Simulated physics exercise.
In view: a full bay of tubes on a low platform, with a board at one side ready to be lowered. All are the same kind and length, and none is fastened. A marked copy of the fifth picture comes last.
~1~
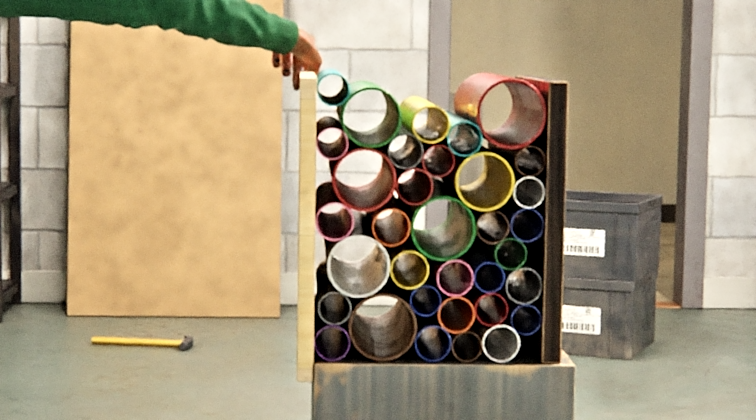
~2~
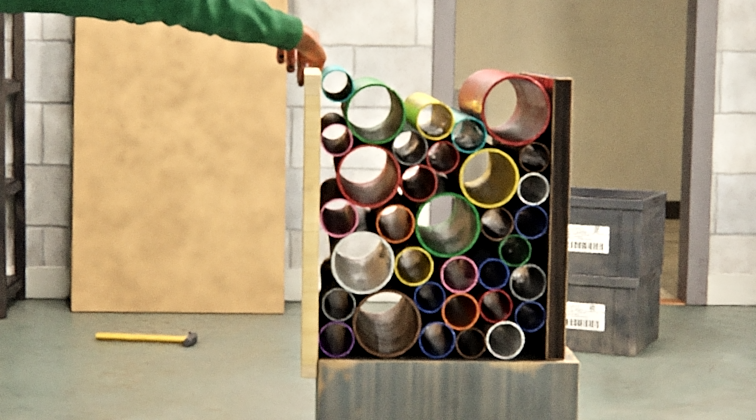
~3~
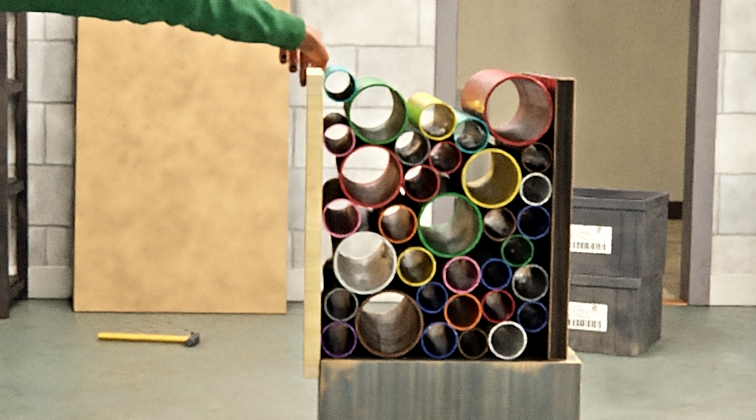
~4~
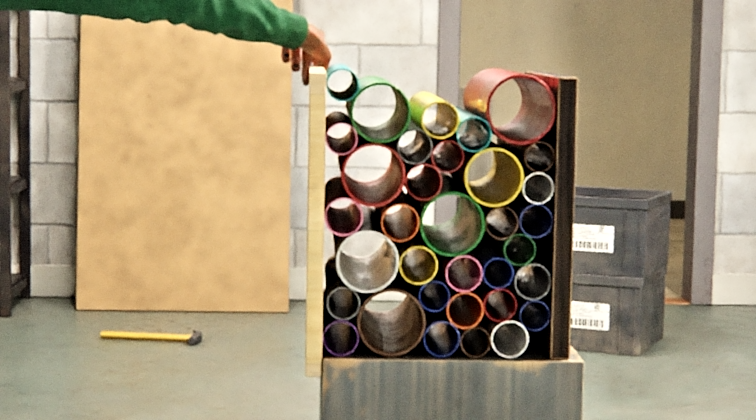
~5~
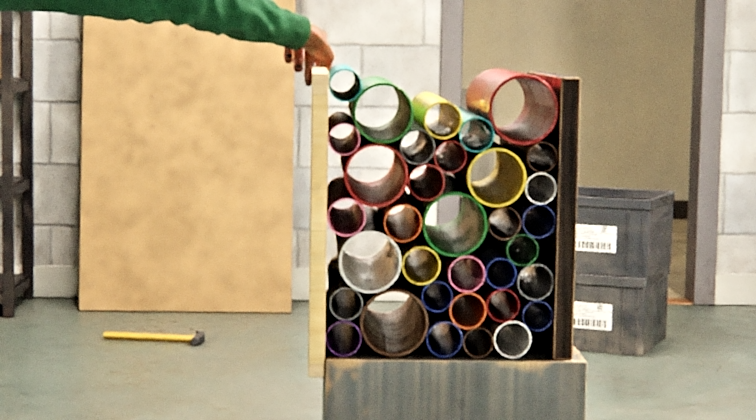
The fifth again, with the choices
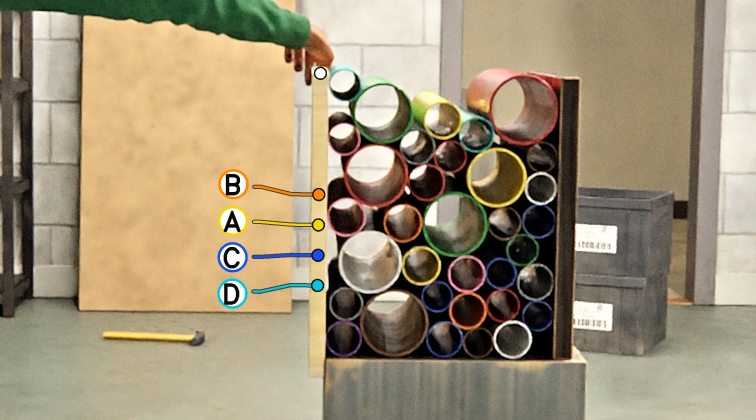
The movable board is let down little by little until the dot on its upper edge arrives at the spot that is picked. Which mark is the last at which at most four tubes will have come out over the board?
The answer is mark A.
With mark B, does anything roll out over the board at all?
Yes, at B.
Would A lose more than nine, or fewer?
It loses fewer than nine.
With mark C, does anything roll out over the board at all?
Yes, at C.
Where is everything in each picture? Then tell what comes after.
A yellow tube (410, 269); a blue tube (490, 278); a brown tube (493, 227), in the first picture.
A brown tube (497, 224); a red tube (443, 157), in the second picture.
A white tube (536, 189); side board (313, 210), in the third picture.
A purple tube (340, 338); an orange tube (465, 311), in the fourth picture.
A yellow tube (421, 265); a blue tube (501, 274); a brown tube (504, 223), in the fifth picture.
On the copy, A at (319, 225); B at (319, 195); C at (318, 255); D at (318, 285); the white dot at (321, 73).
On A. First, top of the board (328, 140).
Then, top of the board (327, 216).
Finally, top of the board (327, 224), two out over the board.
By contrast, B one out over the board; C more than four out over the board; D more than four out over the board.
